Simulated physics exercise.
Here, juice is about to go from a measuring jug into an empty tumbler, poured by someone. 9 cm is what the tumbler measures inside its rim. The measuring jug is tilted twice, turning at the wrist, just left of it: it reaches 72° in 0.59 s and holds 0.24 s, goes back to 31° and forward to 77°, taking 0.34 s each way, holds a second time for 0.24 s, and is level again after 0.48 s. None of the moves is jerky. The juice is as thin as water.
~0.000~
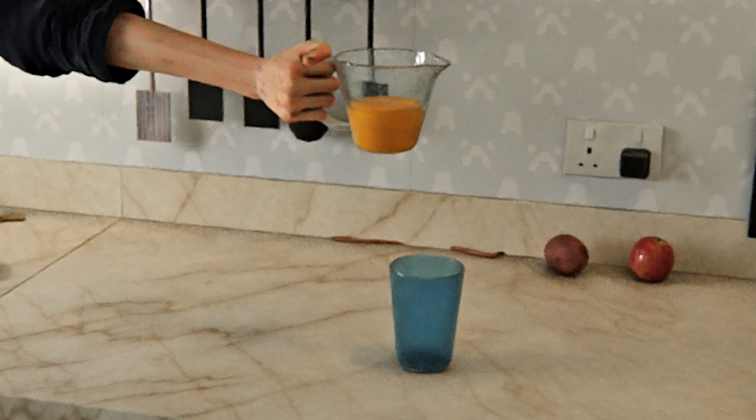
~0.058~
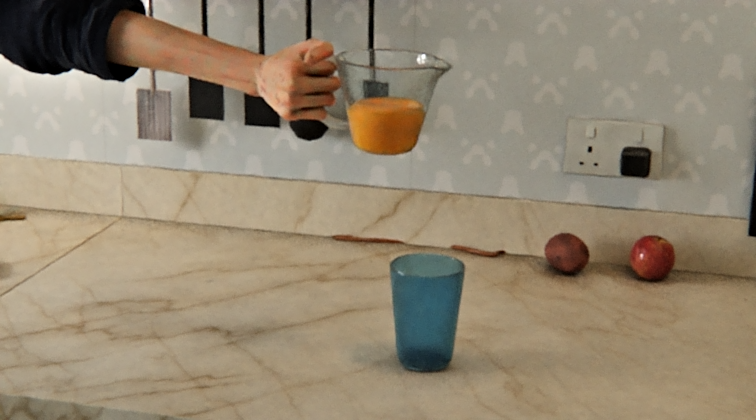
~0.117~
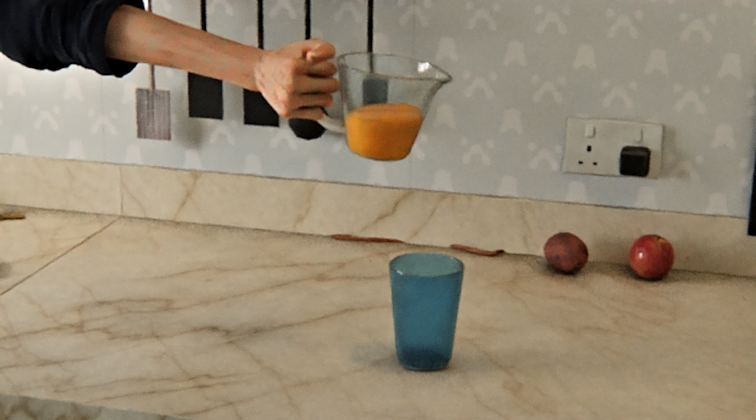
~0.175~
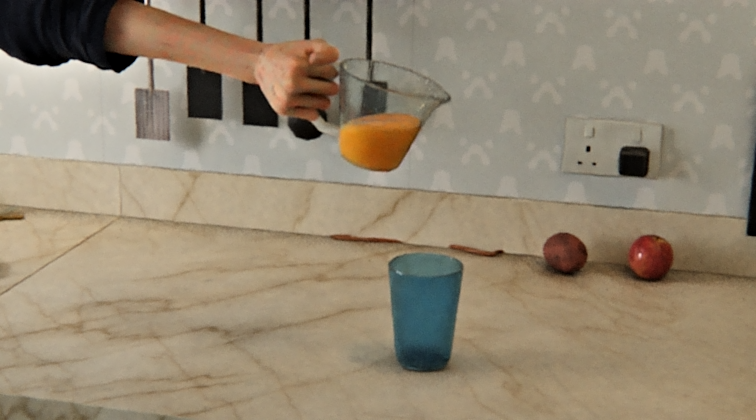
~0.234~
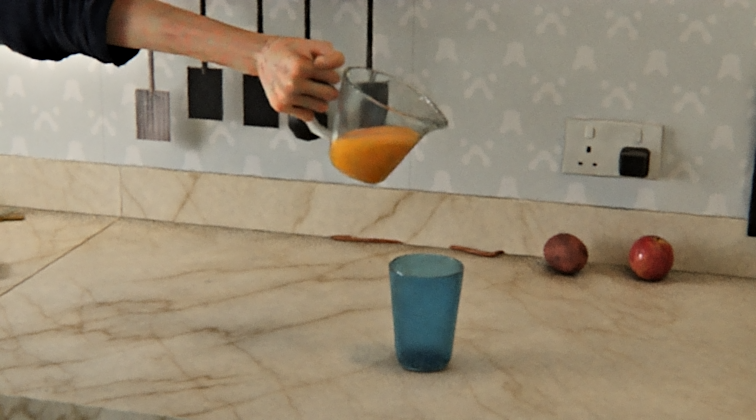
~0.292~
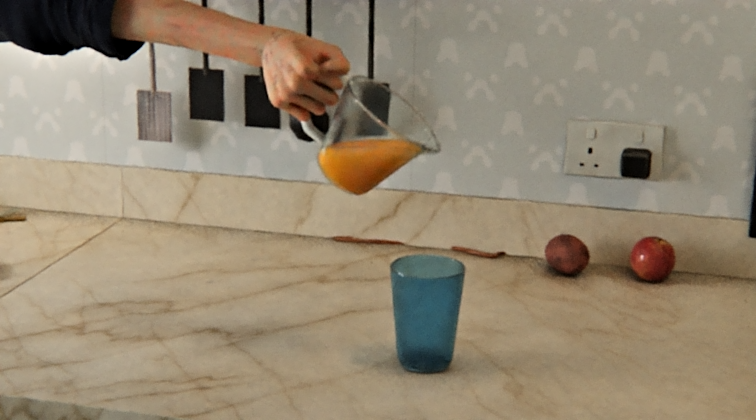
The clip opens with a hand holding a glass jug of orange juice nearly level above an empty-looking blue tumbler on a marble-patterned counter. The hand turns at the wrist, slowly at first, and the jug leans steadily to the right. Its spout dips lower as the juice shifts toward that side.
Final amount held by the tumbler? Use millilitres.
I would say close to 210 ml.
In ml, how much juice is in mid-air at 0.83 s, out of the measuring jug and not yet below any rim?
Some 40 ml.
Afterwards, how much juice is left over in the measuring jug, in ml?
It holds about 40 ml at the end.
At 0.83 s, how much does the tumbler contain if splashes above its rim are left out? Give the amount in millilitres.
I'd put it around 110 ml.
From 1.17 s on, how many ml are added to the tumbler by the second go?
Roughly 30 ml more.
Then, 0.83 s in, the tilt is 72° and the tumbler has 110 ml, the measuring jug 115 ml, and 0 ml is on the worktop.
Then, 1.17 s in, the tilt is 31° and the tumbler has 175 ml, the measuring jug 85 ml, and 5 ml is on the worktop.
Then, 1.75 s in, the tilt is 77° and the tumbler has 175 ml, the measuring jug 60 ml, and 15 ml is on the worktop.
Then, 2.09 s in, the tilt is 14° and the tumbler has 210 ml, the measuring jug 40 ml, and 20 ml is on the worktop.
Finally, the tumbler has 210 ml, the measuring jug 40 ml, and 25 ml is on the worktop.
